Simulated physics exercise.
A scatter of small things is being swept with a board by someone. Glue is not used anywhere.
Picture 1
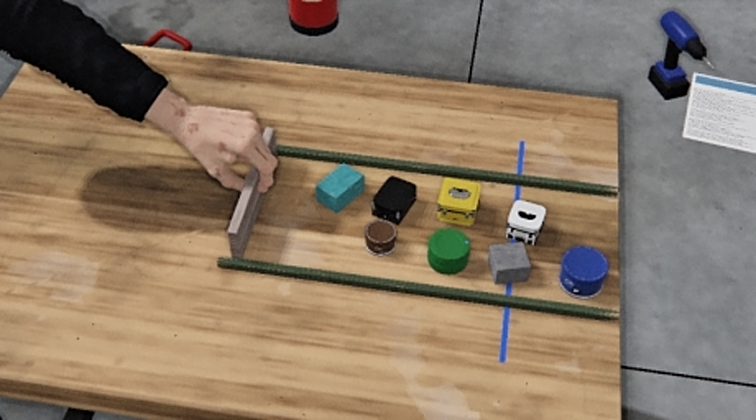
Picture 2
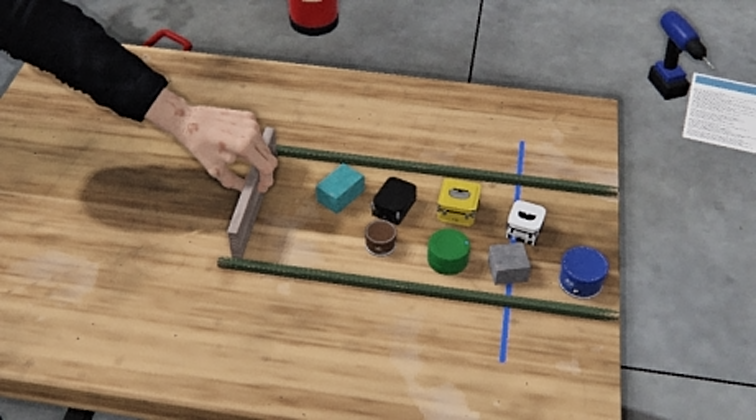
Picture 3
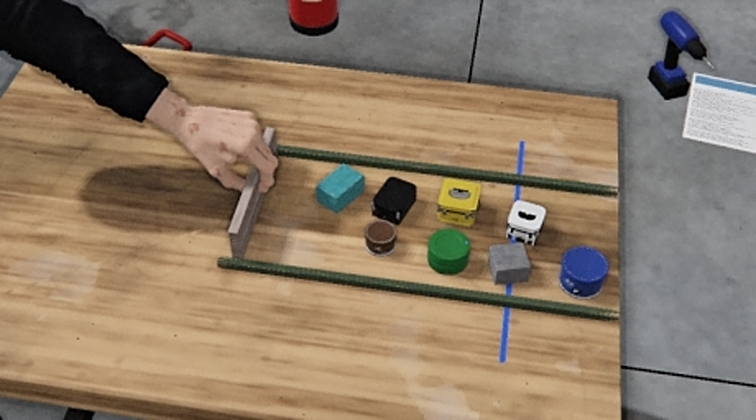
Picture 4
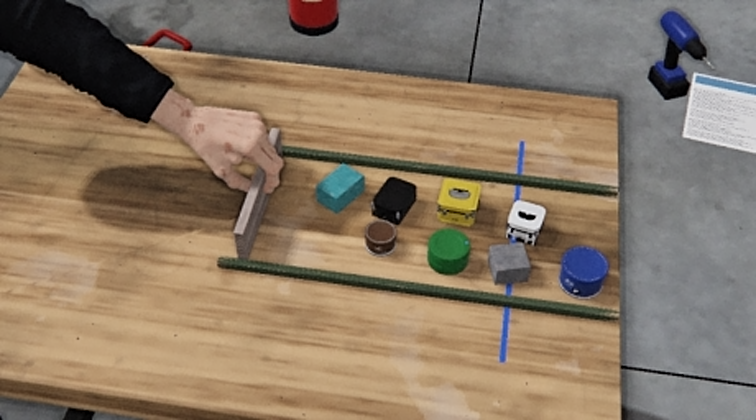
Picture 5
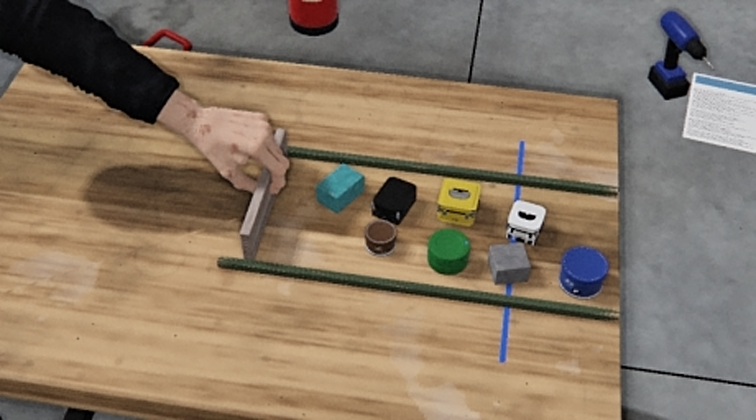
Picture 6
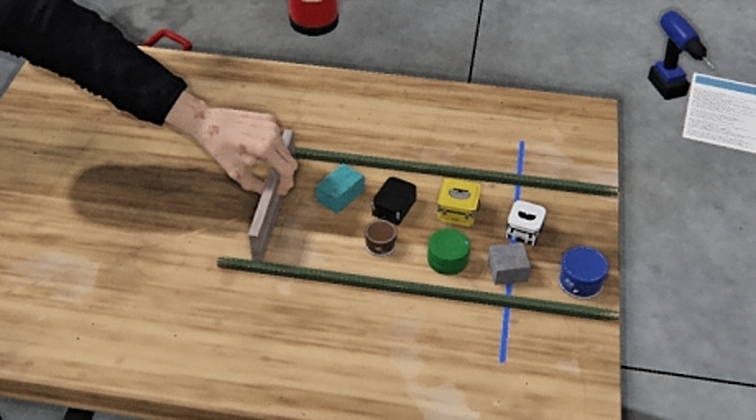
A hand sliding a grey board slightly rightward between two green rods on a wooden table, the small objects ahead staying still.
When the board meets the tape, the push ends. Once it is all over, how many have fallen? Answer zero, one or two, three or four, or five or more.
When it is over, one or two have fallen.
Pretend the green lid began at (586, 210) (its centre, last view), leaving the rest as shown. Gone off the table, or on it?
Result: It does not stay.
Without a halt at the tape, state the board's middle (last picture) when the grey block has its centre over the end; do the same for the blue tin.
With the grey block it sits around (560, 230), with the blue tin around (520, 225).
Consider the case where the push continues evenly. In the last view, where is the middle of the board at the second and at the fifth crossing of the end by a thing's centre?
At (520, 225) for the second, at (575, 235) for the fifth.
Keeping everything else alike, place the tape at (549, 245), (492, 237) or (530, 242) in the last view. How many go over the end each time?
3, 0, 2.
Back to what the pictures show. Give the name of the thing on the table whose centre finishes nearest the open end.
Result - foremost is the blue tin.
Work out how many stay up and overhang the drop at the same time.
The count would be 1.
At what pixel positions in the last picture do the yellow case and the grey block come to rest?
In the last view, the middles sit near (596, 220) and near (582, 284).
Soon after, none off yet; blue tin at rest near (583, 273); white case at rest near (526, 223); grey block at rest near (509, 264).
In the end, the number that fall off is one or two; gone, white case.
